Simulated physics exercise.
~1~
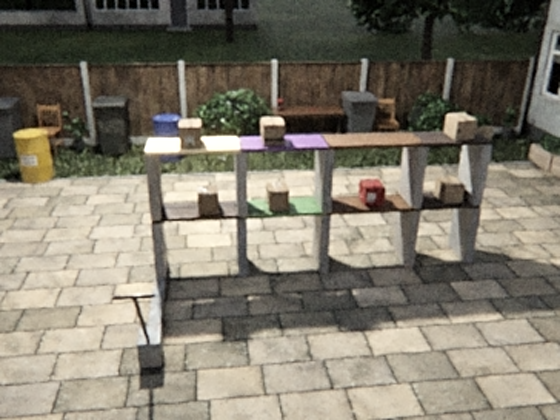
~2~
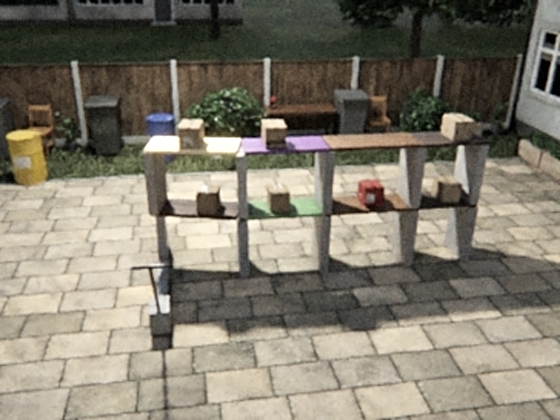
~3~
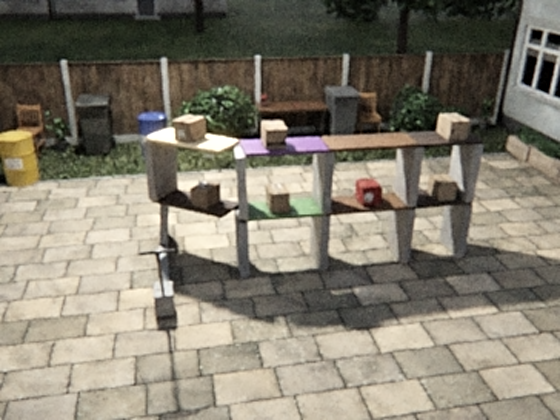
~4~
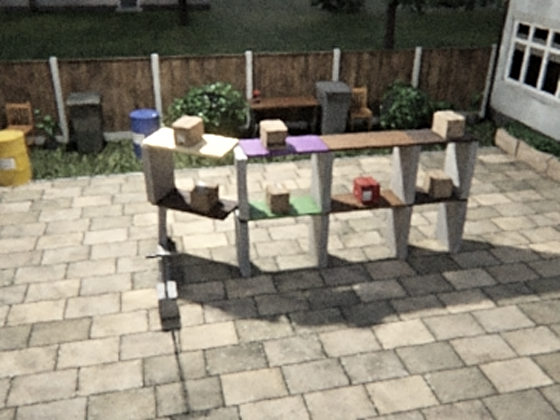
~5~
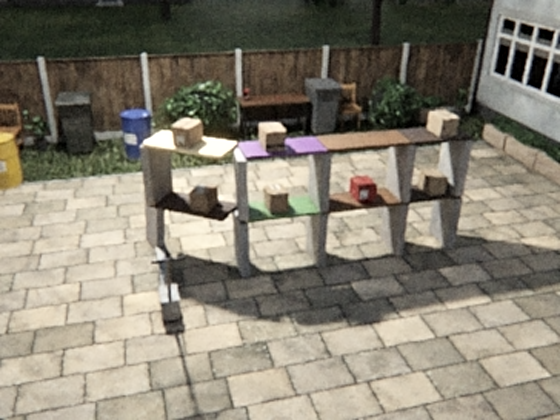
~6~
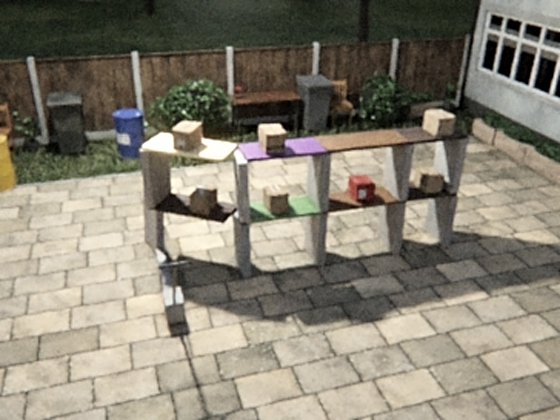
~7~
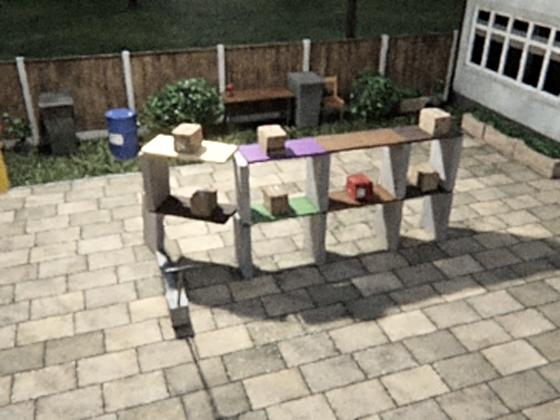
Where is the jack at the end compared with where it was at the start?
At the start it sits lower in the view, out in front of the shelf's left end. By the end it is higher up and a little further right, close in at the foot of the leftmost upright.
